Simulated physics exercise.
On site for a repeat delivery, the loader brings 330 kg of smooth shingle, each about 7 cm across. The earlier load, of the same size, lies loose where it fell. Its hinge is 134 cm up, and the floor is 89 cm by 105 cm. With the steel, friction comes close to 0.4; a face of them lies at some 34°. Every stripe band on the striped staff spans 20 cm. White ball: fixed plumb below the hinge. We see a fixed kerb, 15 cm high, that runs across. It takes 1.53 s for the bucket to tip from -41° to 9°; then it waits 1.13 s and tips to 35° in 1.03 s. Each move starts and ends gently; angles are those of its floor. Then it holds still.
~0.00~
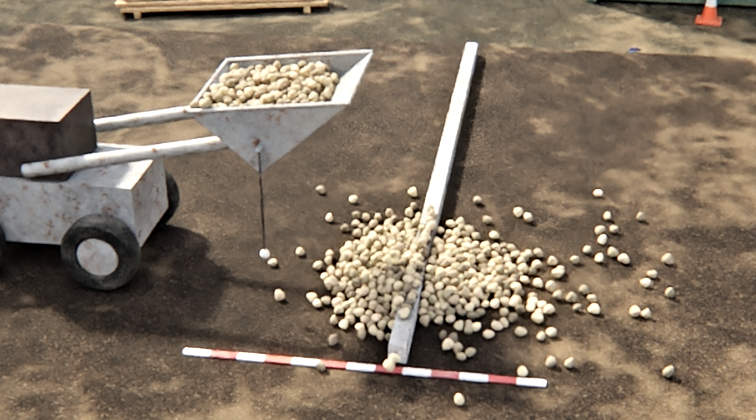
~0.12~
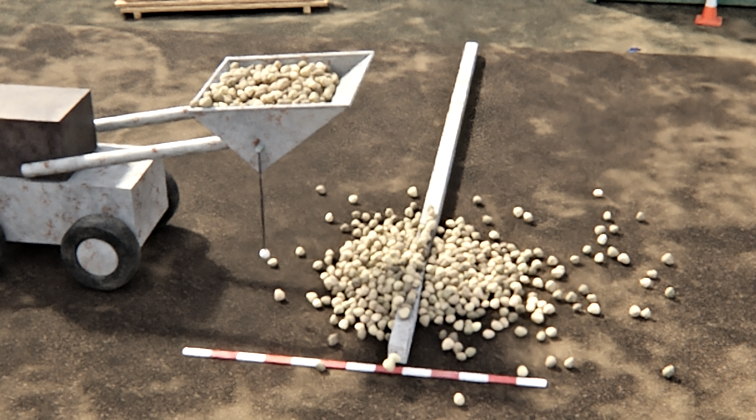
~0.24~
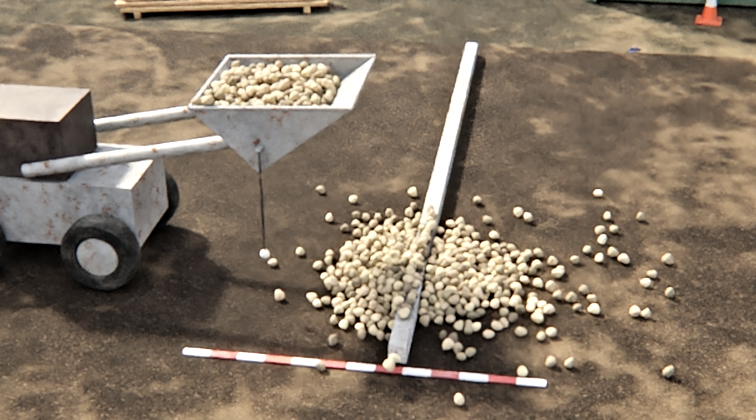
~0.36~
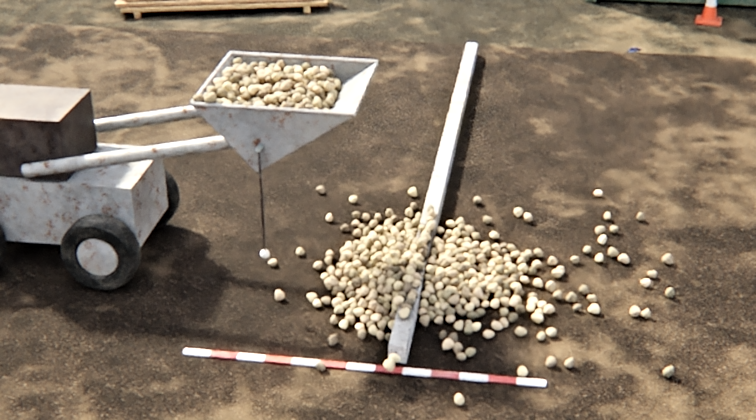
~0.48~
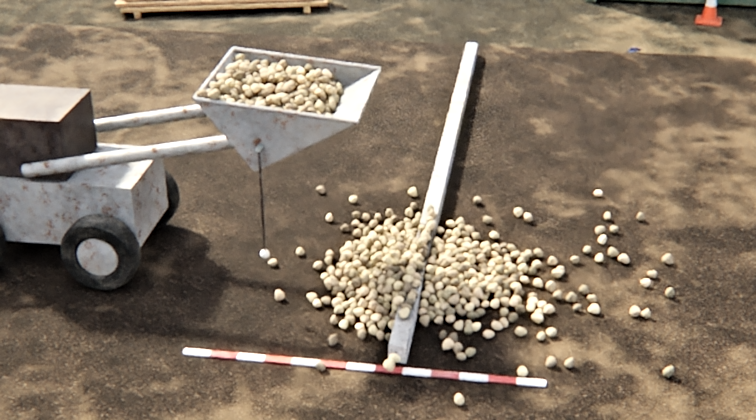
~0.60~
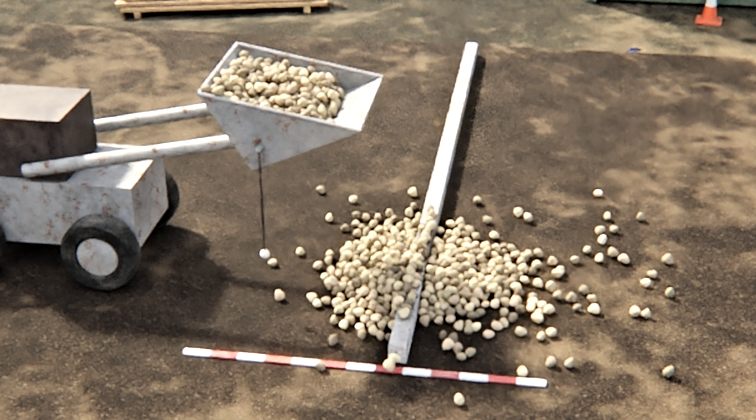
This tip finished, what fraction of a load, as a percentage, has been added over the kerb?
About 31 per cent of a load.
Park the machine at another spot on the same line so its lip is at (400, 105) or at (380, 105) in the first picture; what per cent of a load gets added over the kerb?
90 % and 70 %.
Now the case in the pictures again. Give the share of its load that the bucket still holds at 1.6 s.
100 % still inside.
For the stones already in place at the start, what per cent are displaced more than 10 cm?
I'd say roughly 10 per cent of them.
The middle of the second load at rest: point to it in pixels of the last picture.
They settle centred around (398, 259).
After 1.1 s the floor is at 1°; in per cent of one load, 100 in the bucket, 55 on this side of the kerb, 45 over the kerb; the foremost stones are at (653, 288).
After 1.6 s the floor is at 9°; in per cent of one load, 98 in the bucket, 56 on this side of the kerb, 45 over the kerb; the foremost stones are at (653, 288).
After 4.1 s the floor is at 35°; in per cent of one load, 0 in the bucket, 130 on this side of the kerb, 69 over the kerb; the foremost stones are at (653, 288).
After 6.7 s the floor is at 35°; in per cent of one load, 0 in the bucket, 124 on this side of the kerb, 76 over the kerb; the foremost stones are at (653, 288). Net gain over the kerb, 31.
